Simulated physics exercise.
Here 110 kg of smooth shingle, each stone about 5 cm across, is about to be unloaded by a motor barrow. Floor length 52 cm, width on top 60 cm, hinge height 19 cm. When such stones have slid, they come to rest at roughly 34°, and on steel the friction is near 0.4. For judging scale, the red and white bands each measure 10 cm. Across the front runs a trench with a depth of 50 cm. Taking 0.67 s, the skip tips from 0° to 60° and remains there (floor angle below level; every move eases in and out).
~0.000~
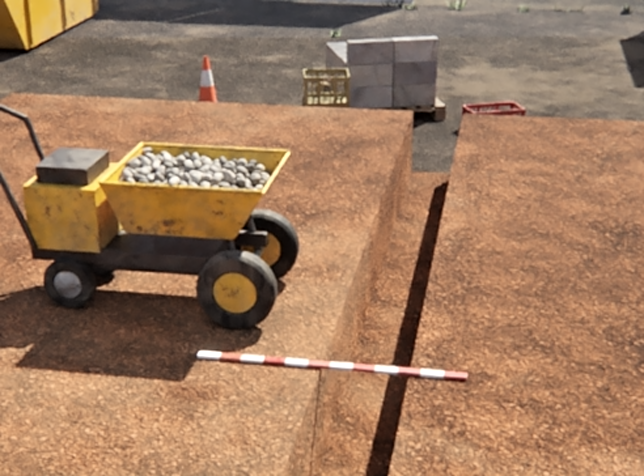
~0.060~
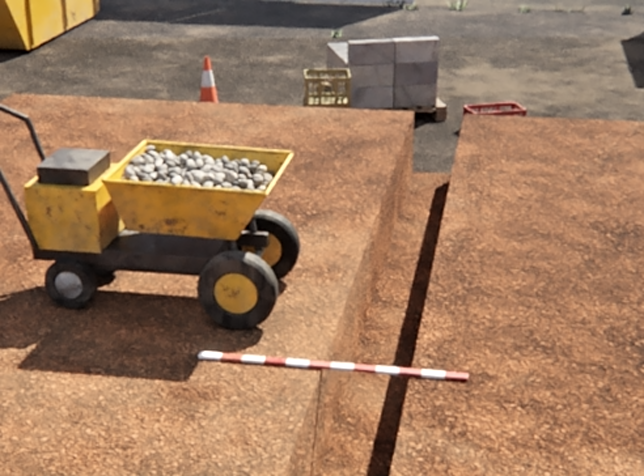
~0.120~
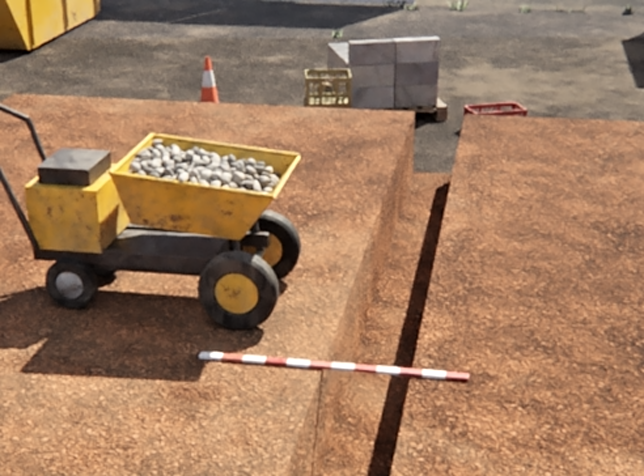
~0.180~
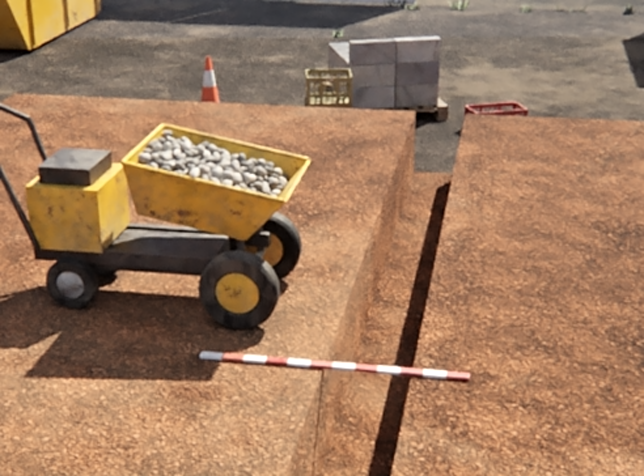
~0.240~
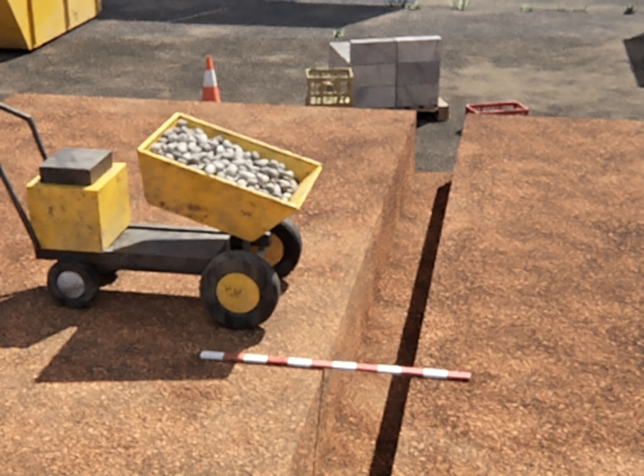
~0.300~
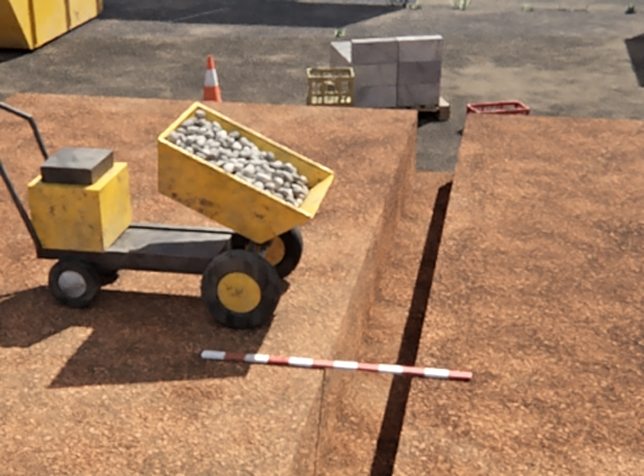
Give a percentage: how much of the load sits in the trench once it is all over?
50 %.
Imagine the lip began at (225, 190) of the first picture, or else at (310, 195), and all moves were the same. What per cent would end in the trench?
Result: Close to 70 then close to 20 per cent.
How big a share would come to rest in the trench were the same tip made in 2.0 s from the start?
Expected share: Around 70%.
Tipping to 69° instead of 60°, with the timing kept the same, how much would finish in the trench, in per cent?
It would be near 70 per cent.
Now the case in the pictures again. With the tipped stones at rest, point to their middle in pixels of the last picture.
Roughly at pixel (407, 393).
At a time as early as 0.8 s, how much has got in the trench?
About 20%.
After 0.5 s the floor is at 50°; 100 % in the skip; the foremost stones are at (336, 226).
After 0.8 s the floor is at 60°; 81 % in the skip, 19 % in the trench; the foremost stones are at (417, 308).
After 1.1 s the floor is at 60°; 41 % in the skip, 35 % in the trench, 24 % past the trench; the foremost stones are at (550, 327).
After 3.1 s the floor is at 60°; 25 % in the skip, 50 % in the trench, 25 % past the trench; the foremost stones are past the picture's edge.
